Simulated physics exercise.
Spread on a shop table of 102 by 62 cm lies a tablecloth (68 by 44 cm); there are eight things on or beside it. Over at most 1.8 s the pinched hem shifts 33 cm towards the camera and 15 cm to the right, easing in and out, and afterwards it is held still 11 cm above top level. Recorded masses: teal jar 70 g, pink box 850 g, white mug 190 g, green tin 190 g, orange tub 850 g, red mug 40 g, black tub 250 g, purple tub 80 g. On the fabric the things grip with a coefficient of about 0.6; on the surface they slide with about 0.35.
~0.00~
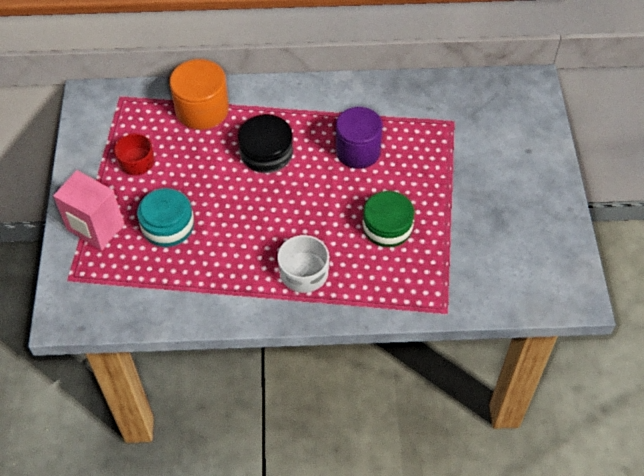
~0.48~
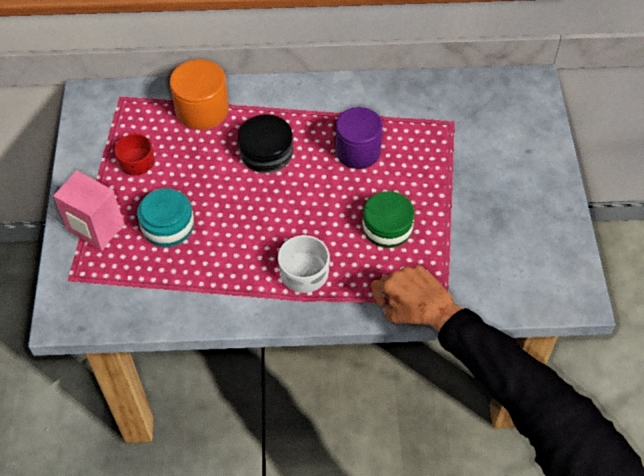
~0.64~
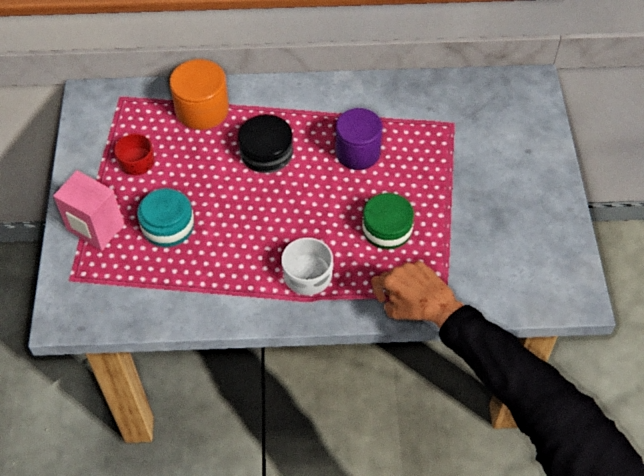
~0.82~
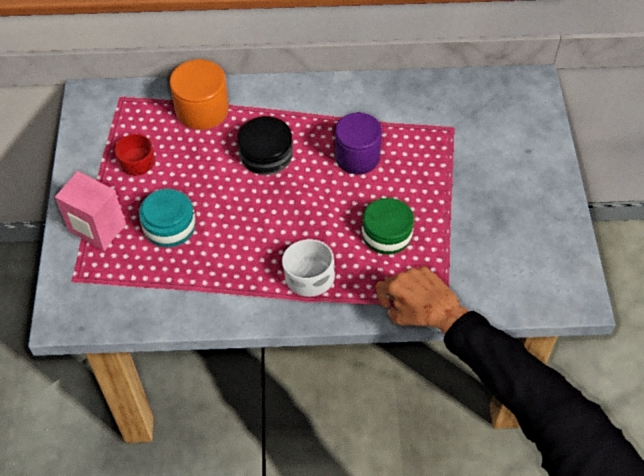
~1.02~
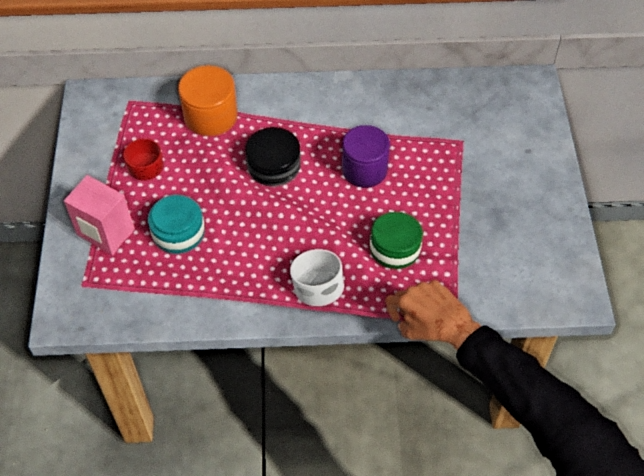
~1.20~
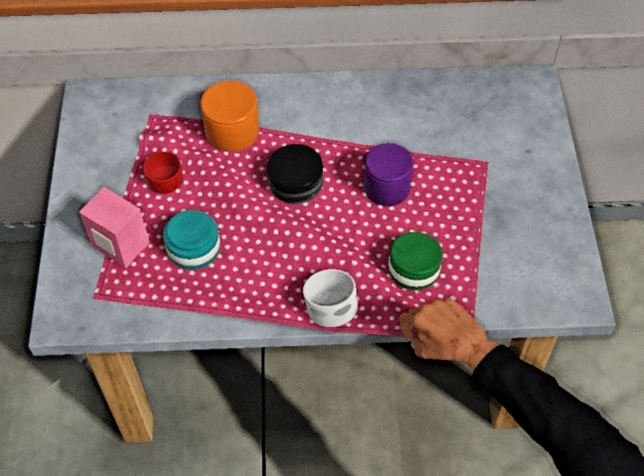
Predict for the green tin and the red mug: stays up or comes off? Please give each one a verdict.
At the end, I'd bet the green tin leaves the surface; I'd bet the red mug never leaves the surface.
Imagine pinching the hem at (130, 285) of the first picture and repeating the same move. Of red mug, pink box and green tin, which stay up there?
Red mug is lost, pink box is lost, green tin is left on top.
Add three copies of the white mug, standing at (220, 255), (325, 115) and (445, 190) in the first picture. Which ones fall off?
Taking them one by one: Is lost, then is left on top, then is lost.
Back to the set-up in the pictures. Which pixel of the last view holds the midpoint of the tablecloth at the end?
Midpoint, last view: Approx. (396, 339).
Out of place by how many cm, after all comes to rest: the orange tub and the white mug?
For the orange tub I get 40 cm, for the white mug 35 cm.
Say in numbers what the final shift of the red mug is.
For the red mug, it's 35 cm.
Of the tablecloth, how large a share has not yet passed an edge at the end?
About 45 per cent.
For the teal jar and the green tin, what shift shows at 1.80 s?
Estimate: Teal jar near 25 cm, green tin near 30 cm.
By 1.5 s, 85 % of the tablecloth is still over the top; green tin 19 cm off its start, red mug 16 cm off its start, purple tub 20 cm off its start.
By 1.8 s, 65 % of the tablecloth is still over the top; green tin on its side, 28 cm off its start, red mug 25 cm off its start, purple tub 30 cm off its start.
By 2.1 s, 50 % of the tablecloth is still over the top; green tin over the edge, red mug 32 cm off its start at (253, 243), purple tub 39 cm off its start at (487, 271).
By 2.4 s, 45 % of the tablecloth is still over the top; green tin over the edge, red mug 36 cm off its start, purple tub 42 cm off its start.
By 4.0 s, 45 % of the tablecloth is still over the top; green tin over the edge, red mug 36 cm off its start at (264, 255), purple tub 42 cm off its start at (506, 281), black tub 41 cm off its start at (396, 288).
